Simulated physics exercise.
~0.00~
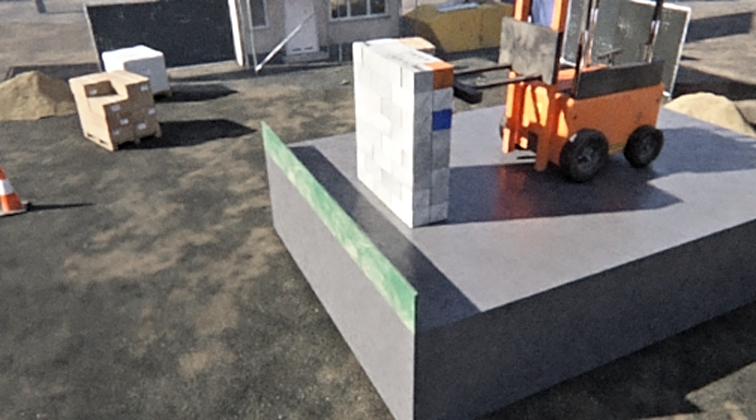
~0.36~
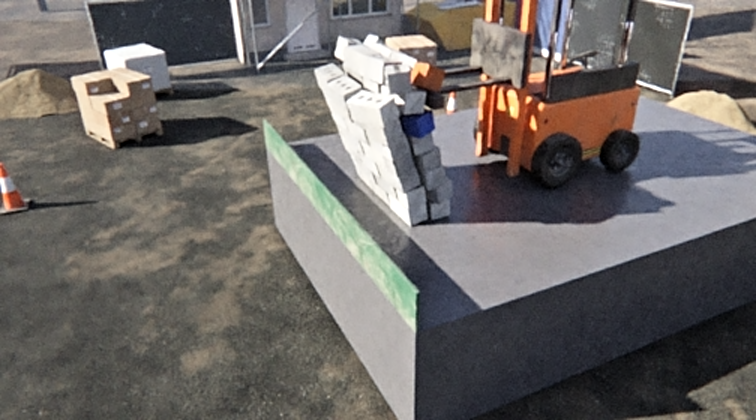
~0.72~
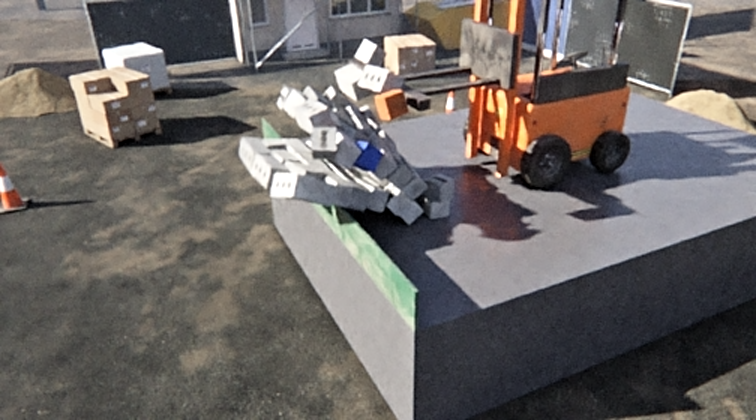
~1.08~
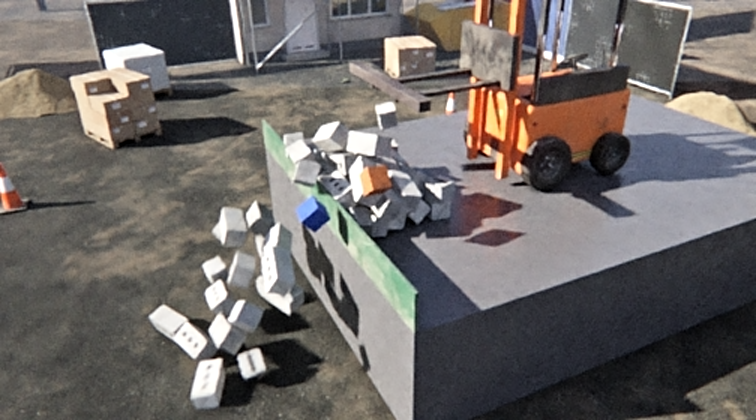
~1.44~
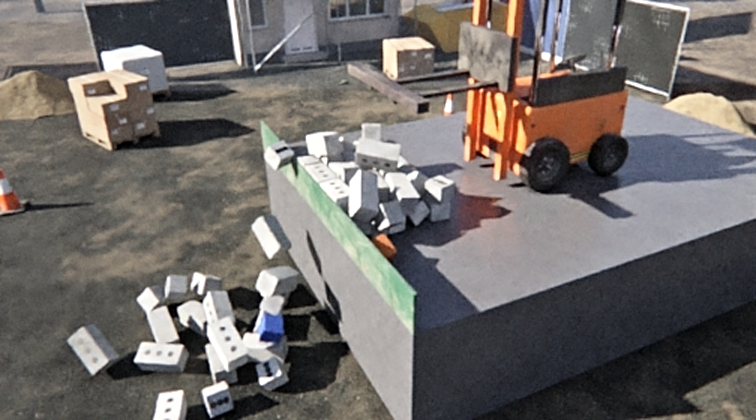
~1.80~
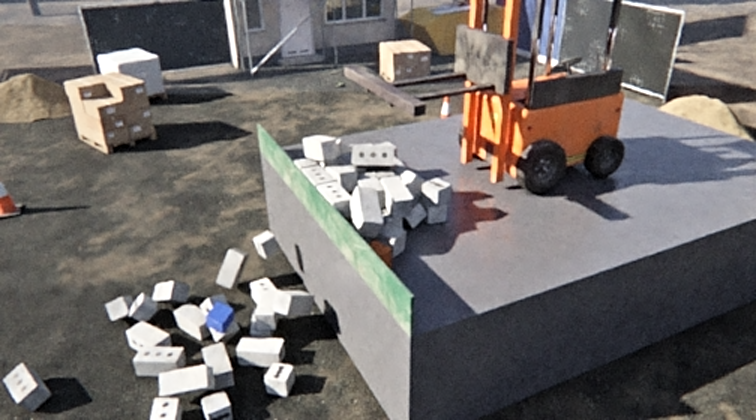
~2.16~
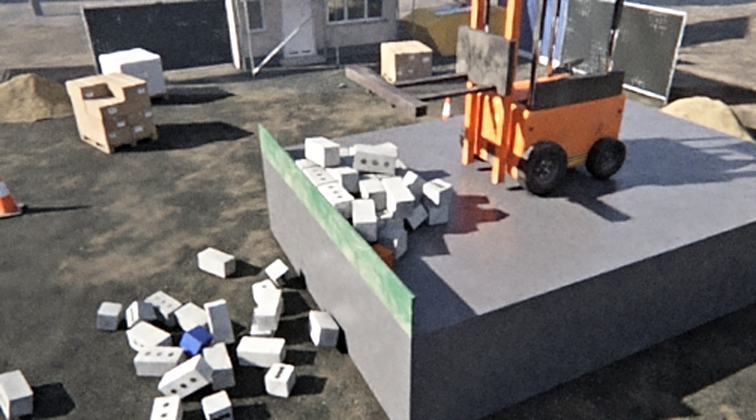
Forklift beam toppling a stack of pale concrete blocks toward a platform's open edge, some spilling to the ground, others staying heaped behind the board.
